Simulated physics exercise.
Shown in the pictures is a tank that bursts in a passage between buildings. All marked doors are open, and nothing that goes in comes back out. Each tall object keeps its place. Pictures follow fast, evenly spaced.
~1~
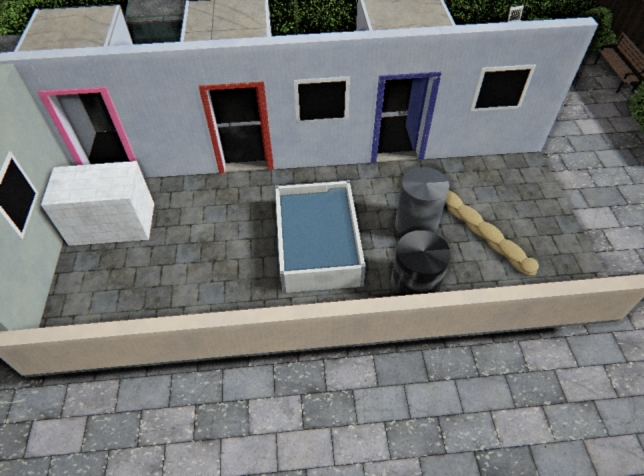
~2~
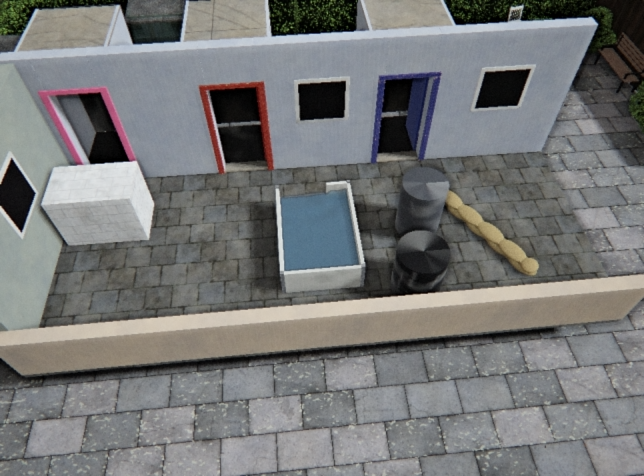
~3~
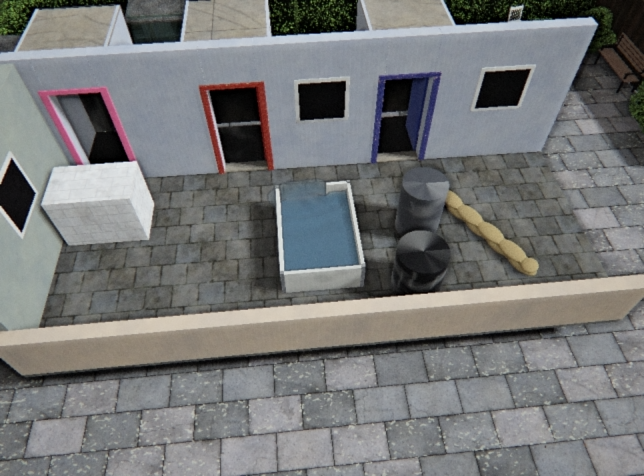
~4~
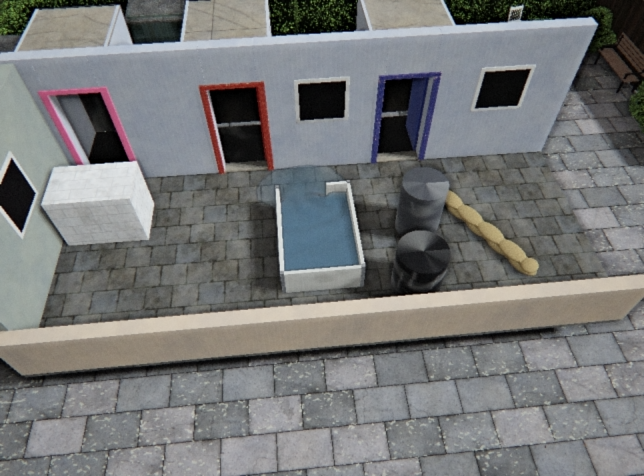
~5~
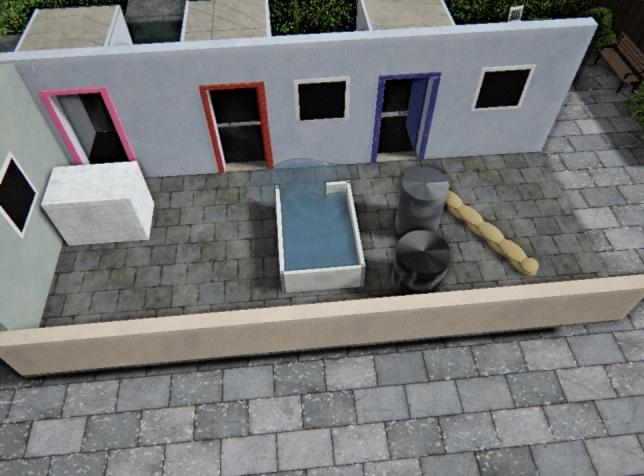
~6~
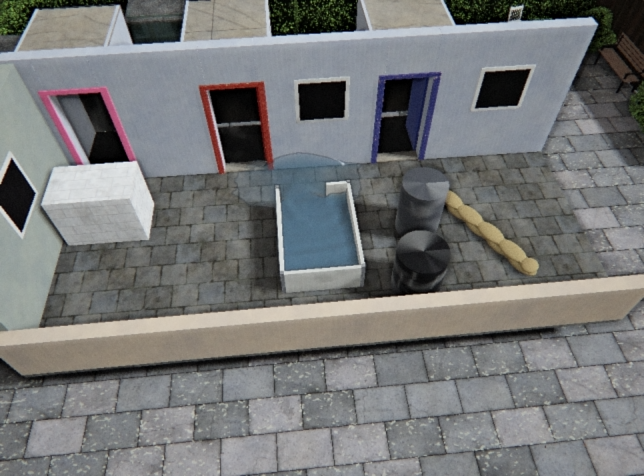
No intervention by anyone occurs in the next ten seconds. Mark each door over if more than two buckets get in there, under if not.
Red door: Over, pink door: Under, blue door: Under.
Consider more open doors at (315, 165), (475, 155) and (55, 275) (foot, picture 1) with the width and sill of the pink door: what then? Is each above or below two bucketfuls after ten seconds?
Result per door, in the listed order - above the line, below the line, below the line.
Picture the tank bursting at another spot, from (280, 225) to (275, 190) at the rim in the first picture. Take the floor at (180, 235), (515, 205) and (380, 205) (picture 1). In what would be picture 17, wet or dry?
Listed order gives sopping; left alone; left alone.
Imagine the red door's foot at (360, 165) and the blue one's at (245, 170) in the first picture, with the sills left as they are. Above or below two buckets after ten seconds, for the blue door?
From what I can tell, the blue door tops the mark.
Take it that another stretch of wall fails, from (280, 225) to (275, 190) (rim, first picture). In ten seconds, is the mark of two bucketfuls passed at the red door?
Red door: Exceeds it.
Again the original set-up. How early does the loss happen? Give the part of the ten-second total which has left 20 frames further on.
Estimate: Some 30 %.
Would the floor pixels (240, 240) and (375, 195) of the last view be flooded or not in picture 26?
In order: Spared and swamped.
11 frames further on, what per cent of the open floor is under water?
My best guess is some 25 %.
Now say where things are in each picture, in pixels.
The tank at (318, 227) is whole and still, in the first picture.
Water pours out on the tank's far side and has run to a hidden place, in the second picture.
The front is at (322, 183), out from the gap on the tank's far side, in the third picture.
Water pours out on the tank's far side and has run to (320, 167), in the fourth picture.
The front is at (343, 165), out from the gap on the tank's far side, in the fifth picture.
The front is at (357, 164), out from the gap on the tank's far side, in the sixth picture.
A moment on, water covers 10 % of the floor; the red door under two buckets in, the pink door not reached, the blue door wet at the sill, nothing in.
Next, water covers 25 % of the floor; the red door over two buckets in, the pink door wet at the sill, nothing in, the blue door wet at the sill, nothing in.
Then, water covers 40 % of the floor; the red door over two buckets in, the pink door wet at the sill, nothing in, the blue door under two buckets in.
Later, water covers 50 % of the floor; the red door far over two buckets in, the pink door under two buckets in, the blue door under two buckets in.
In the end, water covers 75 % of the floor; the red door far over two buckets in, the pink door under two buckets in, the blue door under two buckets in.
